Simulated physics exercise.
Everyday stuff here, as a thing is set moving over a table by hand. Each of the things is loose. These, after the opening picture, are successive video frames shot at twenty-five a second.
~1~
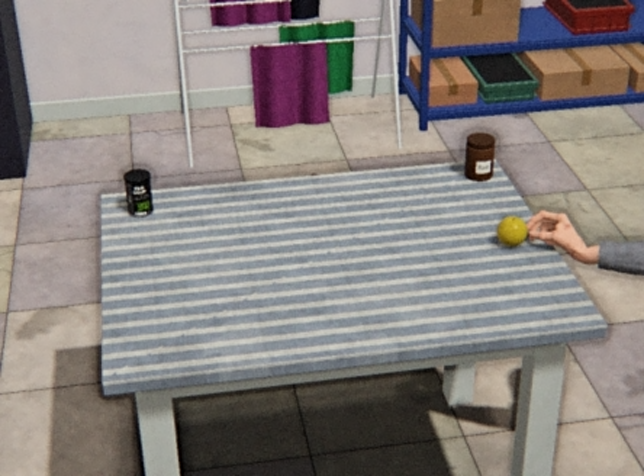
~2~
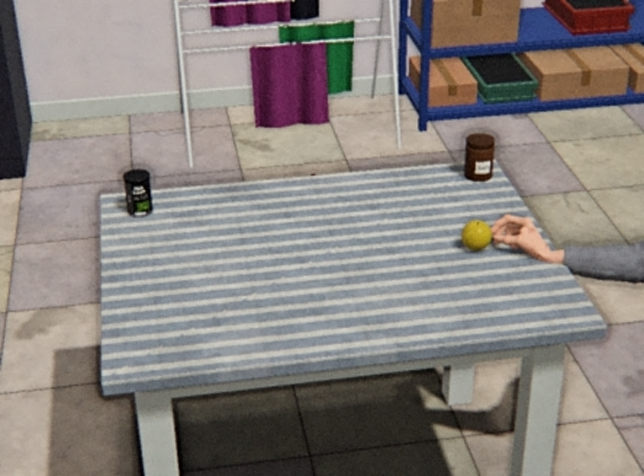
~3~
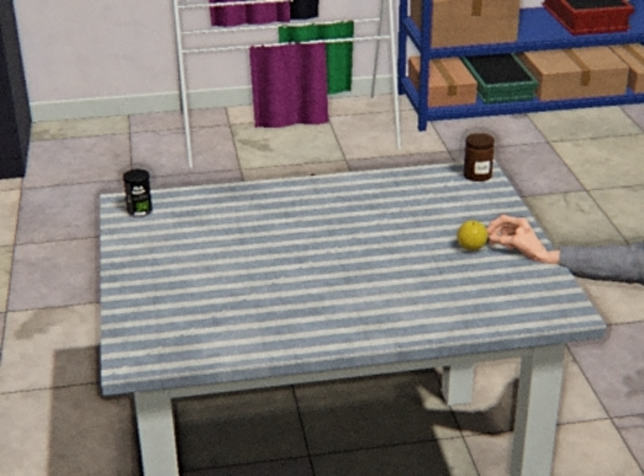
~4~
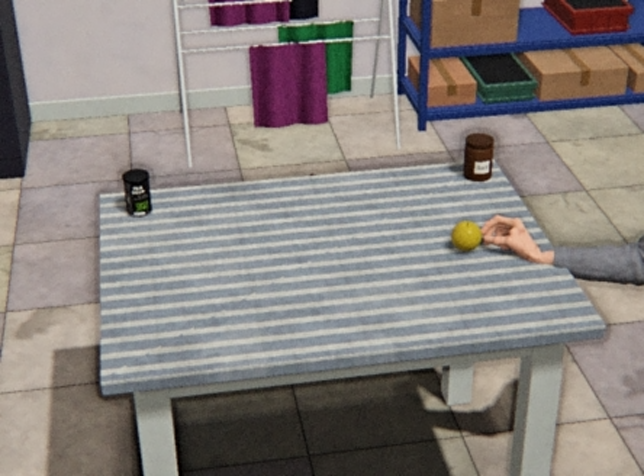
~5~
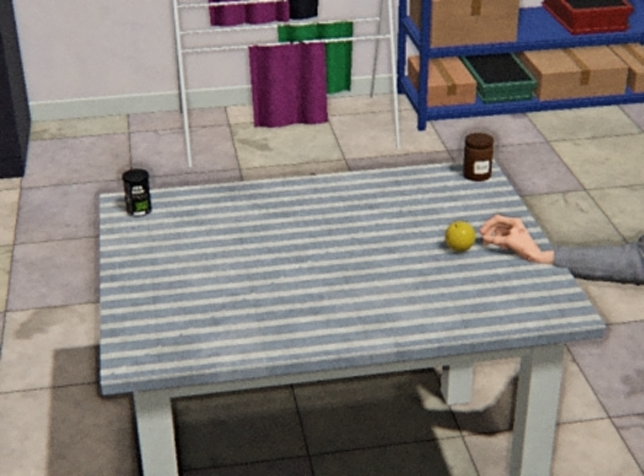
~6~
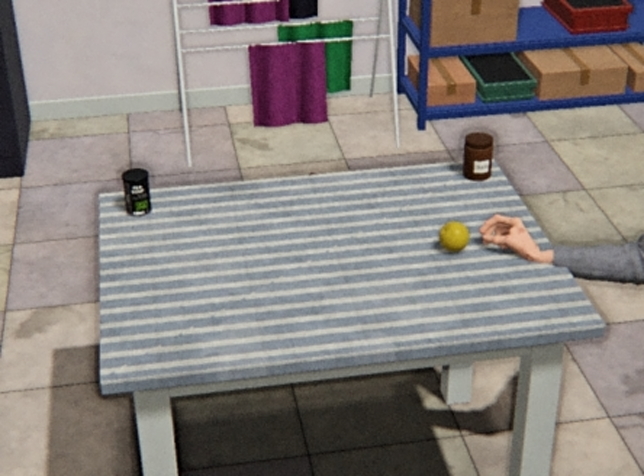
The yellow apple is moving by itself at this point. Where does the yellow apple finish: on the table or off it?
On the table.
Then, 0.20 s on from there, yellow apple shifted about its own width near (429, 239).
Then, 0.40 s on from there, yellow apple shifted well along near (412, 241).
In the end, moved from the start, yellow apple. At the end, from the last picture's camera, yellow apple near (397, 243).
